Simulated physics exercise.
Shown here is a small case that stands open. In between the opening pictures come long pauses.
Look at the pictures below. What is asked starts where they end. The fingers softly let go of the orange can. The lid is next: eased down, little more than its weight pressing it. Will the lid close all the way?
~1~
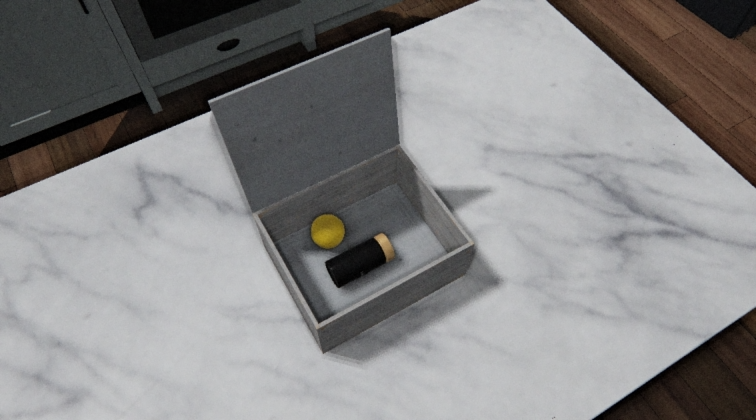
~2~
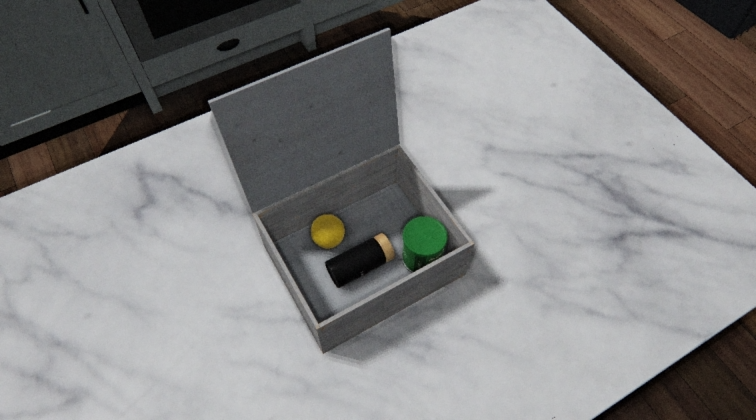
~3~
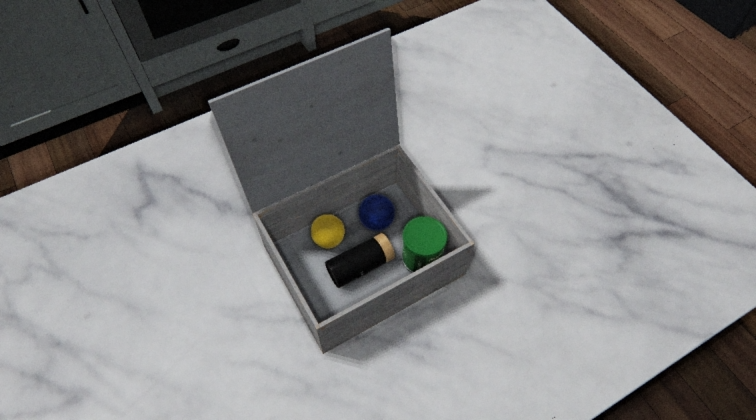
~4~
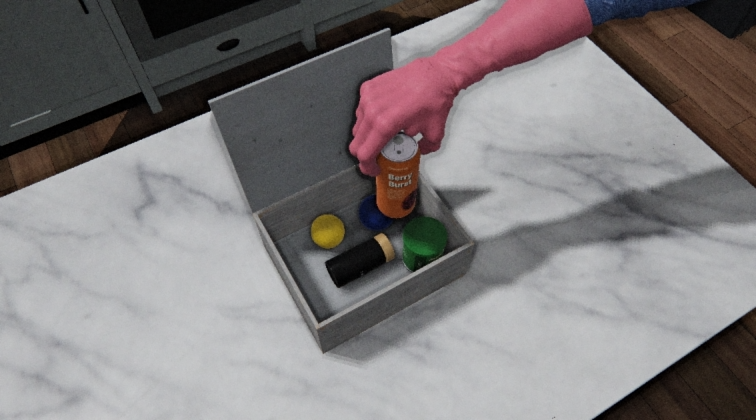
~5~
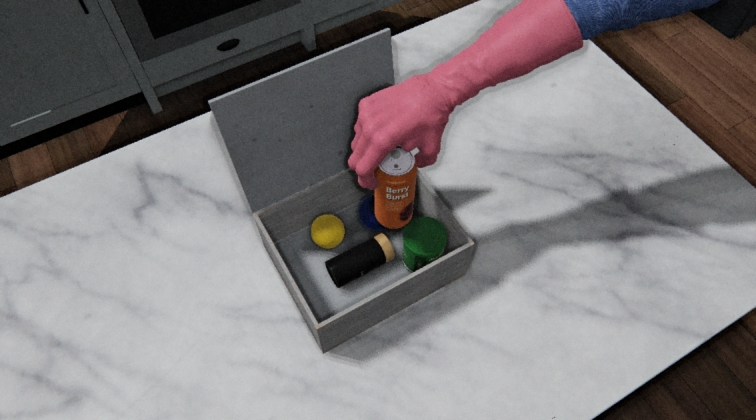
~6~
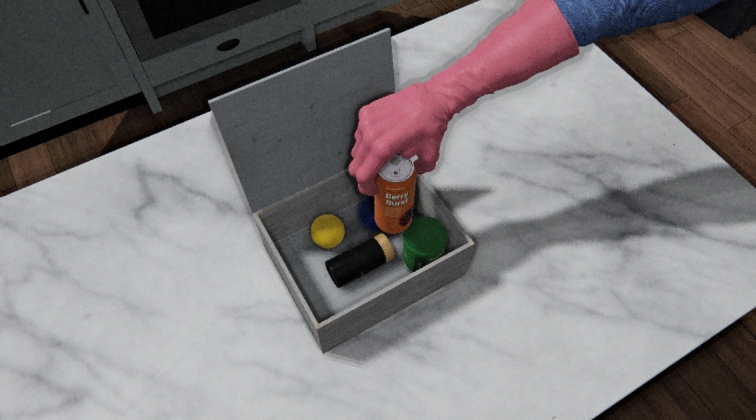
Yes, the lid closes fully.
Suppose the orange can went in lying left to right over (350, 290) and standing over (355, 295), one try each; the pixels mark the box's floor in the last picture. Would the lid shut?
Try one: Lid goes down; try two: Lid stays raised.
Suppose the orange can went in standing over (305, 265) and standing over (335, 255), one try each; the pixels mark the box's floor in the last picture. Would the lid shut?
On the first go the lid remains open a bit, and on the second go it settles shut.
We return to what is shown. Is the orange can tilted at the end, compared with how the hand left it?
As it turns out, it changes its angle.
Then, 0.50 s on from there, orange can on its side near (361, 222); black shaker shifted about its own width.
Then, 1.20 s on from there, lid starting down; orange can turned 72° from how it was put near (361, 256); yellow lemon shifted about its own width; black shaker shifted about its own width.
Then, 1.60 s on from there, lid 57° above the rim; orange can on its side near (337, 255); black shaker shifted about its own width; yellow lemon shifted about its own width.
Then, 2.00 s on from there, lid 13° above the rim; orange can on its side near (330, 250); black shaker shifted about its own width; yellow lemon shifted about its own width.
In the end, lid shut; toppled in the box, orange can; moved from the start, yellow lemon and black shaker; the other 2 unmoved. At the end, from the last picture's camera, orange can near (334, 253).
